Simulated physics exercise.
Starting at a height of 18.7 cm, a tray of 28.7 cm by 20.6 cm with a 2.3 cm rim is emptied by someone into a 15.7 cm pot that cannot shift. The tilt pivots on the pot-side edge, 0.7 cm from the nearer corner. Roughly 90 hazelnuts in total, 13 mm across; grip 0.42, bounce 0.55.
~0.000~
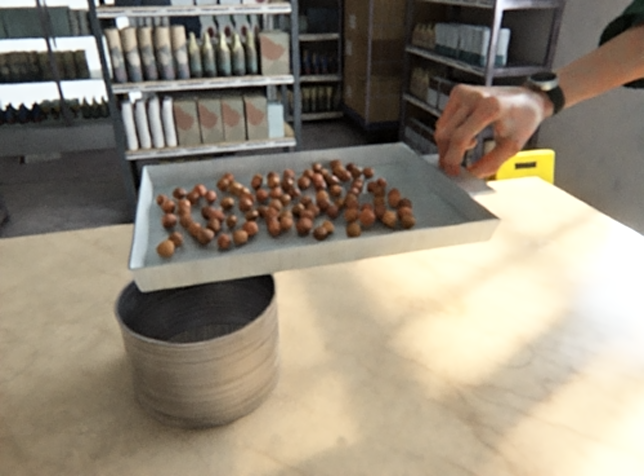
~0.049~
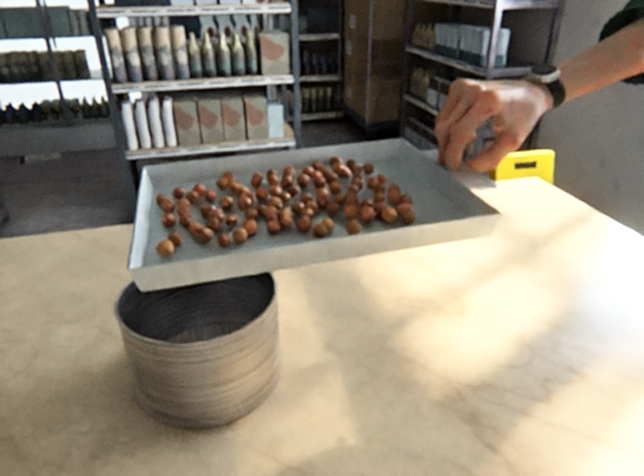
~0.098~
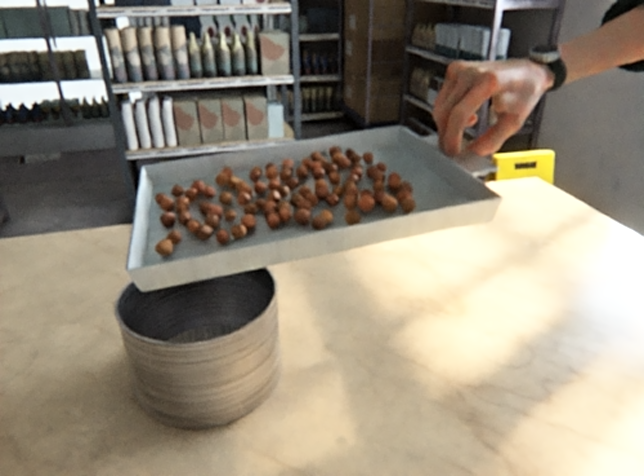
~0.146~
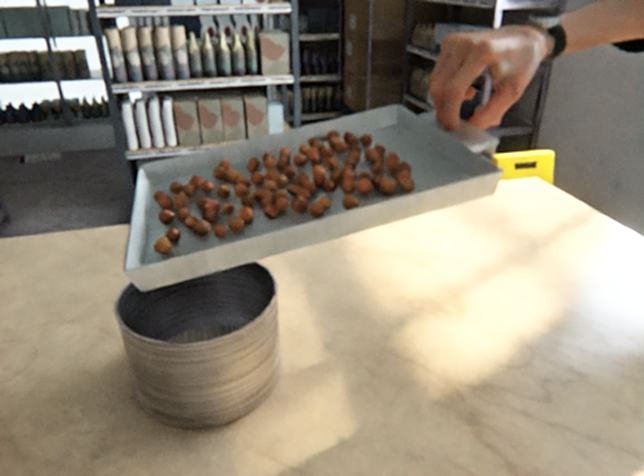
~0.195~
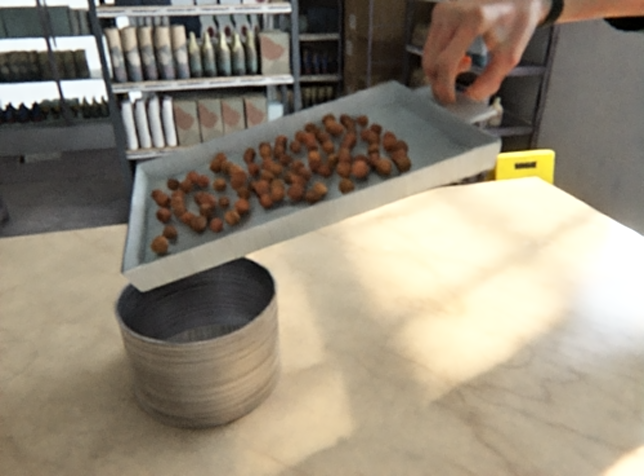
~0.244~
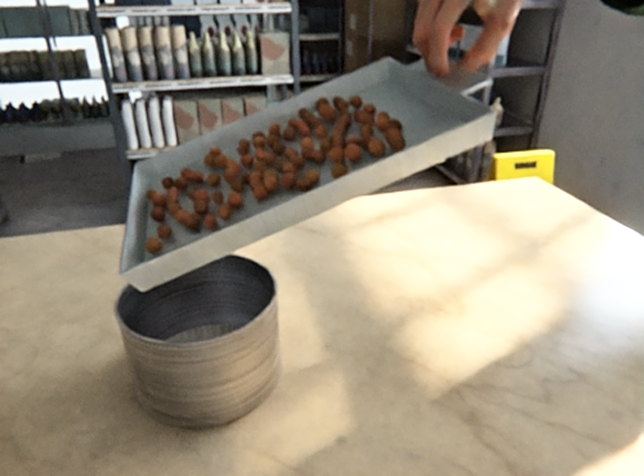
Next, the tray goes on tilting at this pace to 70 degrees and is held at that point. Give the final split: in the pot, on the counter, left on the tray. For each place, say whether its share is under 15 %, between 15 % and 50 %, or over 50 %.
Pot: Under 15 %; counter: Between 15 % and 50 %; tray: Over 50 %.
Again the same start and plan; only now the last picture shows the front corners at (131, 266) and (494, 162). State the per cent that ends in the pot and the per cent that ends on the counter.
Pot 0, counter 5.
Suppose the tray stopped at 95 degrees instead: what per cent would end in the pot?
The pot would get around 0 per cent.
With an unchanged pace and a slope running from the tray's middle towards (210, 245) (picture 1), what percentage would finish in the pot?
Estimate: Near 0 per cent.
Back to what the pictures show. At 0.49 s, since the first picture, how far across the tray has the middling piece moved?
Around 8 centimetres.
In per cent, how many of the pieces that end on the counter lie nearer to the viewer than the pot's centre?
Share: Some 60 %.
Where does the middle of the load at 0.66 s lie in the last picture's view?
Load centre: About (134, 198) px.
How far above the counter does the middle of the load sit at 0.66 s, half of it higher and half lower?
The halfway line is at about 22 cm.
After 0.49 s, tilt 44 degrees; the tray holds 100 %, the pot 0 %.
Then, at 0.66 s, tilt 62 degrees; the tray holds 100 %, the pot 0 %.
After 0.95 s, tilt 70 degrees; the tray holds 75 %, the pot 0 %.
At rest (2.0 s), pot 0 %, counter 30 %, tray 70 %.
